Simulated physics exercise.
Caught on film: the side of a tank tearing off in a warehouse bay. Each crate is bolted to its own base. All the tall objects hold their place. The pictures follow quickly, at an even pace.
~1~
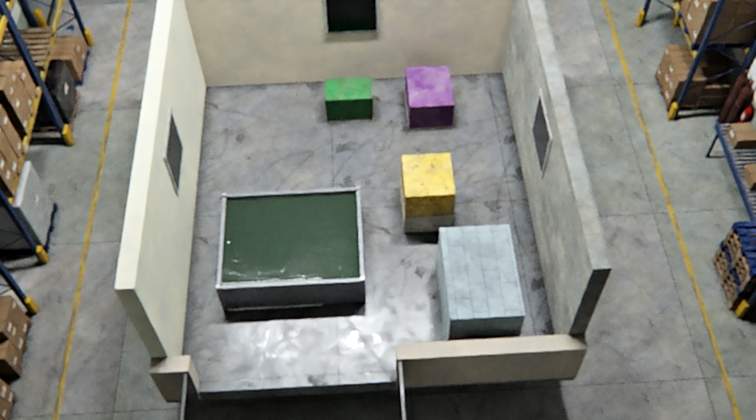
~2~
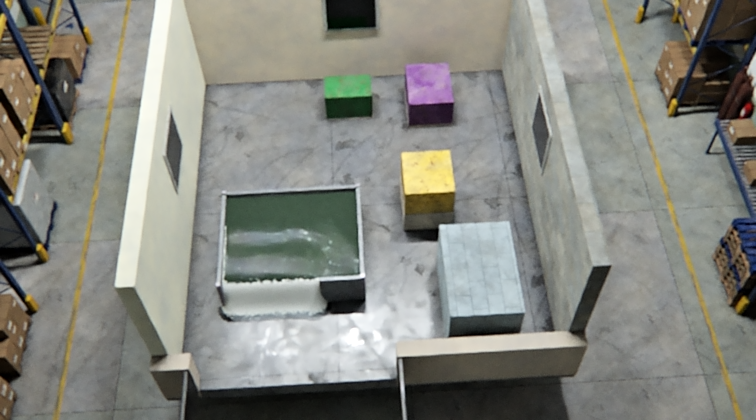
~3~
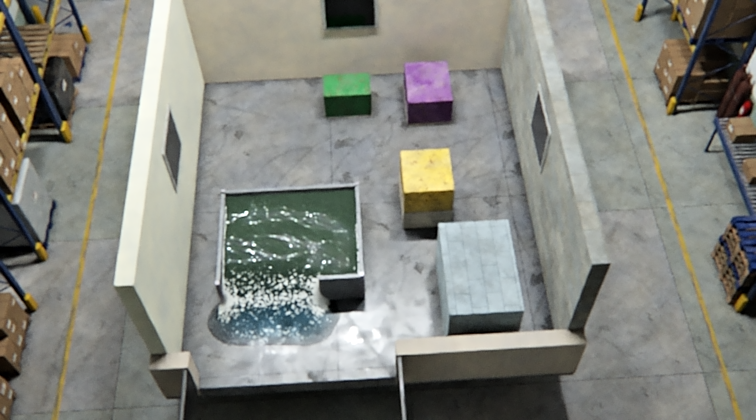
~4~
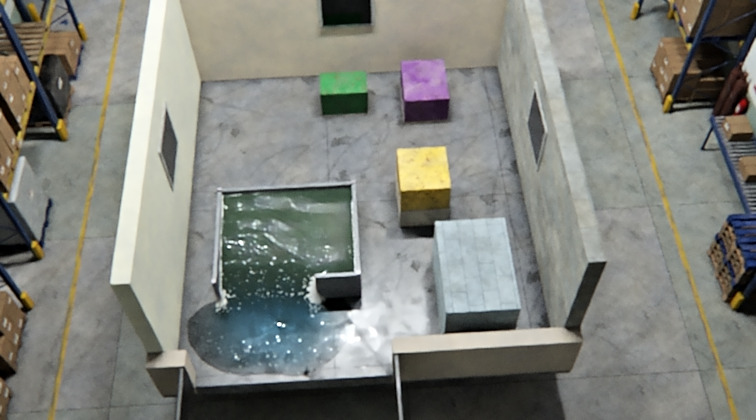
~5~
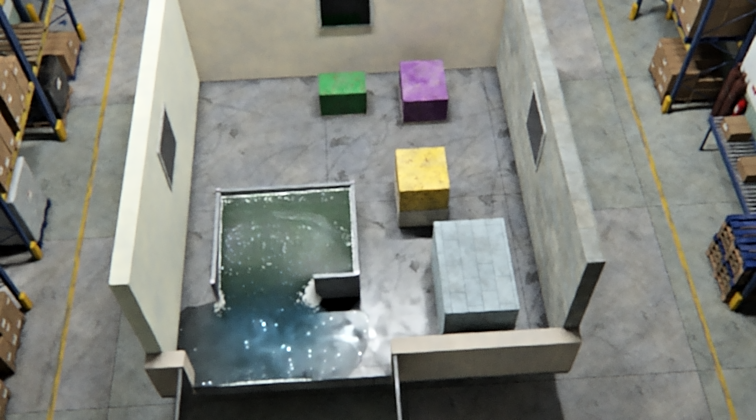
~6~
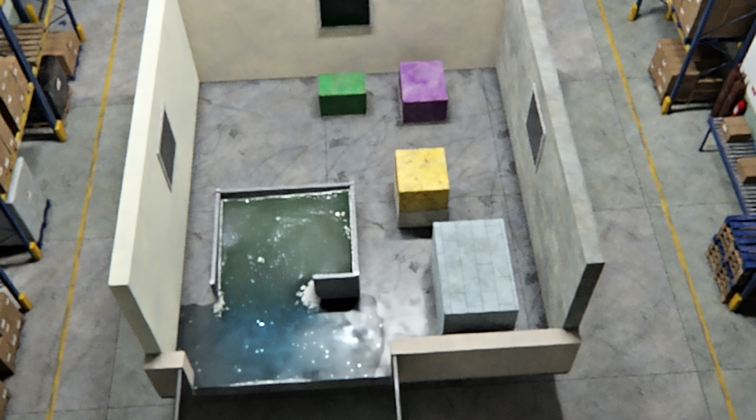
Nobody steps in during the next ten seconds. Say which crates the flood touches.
In the end: The green crate escapes dry; the purple crate escapes dry; the yellow crate escapes dry.
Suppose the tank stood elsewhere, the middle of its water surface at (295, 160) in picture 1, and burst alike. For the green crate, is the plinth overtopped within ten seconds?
In short: The green one escapes it.
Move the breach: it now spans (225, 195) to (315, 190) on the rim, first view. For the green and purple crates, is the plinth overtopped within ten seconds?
One by one: The green crate takes water, the purple crate is soaked.
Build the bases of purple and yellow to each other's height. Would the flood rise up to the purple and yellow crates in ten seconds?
Purple crate is safe, yellow crate escapes it.
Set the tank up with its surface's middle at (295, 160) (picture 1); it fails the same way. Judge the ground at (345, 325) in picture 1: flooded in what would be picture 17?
Answer: Flooded.
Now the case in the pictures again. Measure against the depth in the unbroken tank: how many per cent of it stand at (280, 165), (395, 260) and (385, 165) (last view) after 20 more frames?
In that order: 0, 0 and 0 per cent.
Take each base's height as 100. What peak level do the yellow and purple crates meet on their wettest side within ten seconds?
About 0 and 0 per cent.
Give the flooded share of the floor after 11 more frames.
Near 15 in a hundred.
A moment on, water covers 15 % of the floor; the green crate not reached, the purple crate not reached, the yellow crate not reached.
Next, water covers 15 % of the floor; the green crate not reached, the purple crate not reached, the yellow crate not reached.
Then, water covers 20 % of the floor; the green crate not reached, the purple crate not reached, the yellow crate not reached.
Later, water covers 25 % of the floor; the green crate not reached, the purple crate not reached, the yellow crate not reached.
In the end, water covers 25 % of the floor; the green crate stayed above the water, the purple crate stayed above the water, the yellow crate stayed above the water.
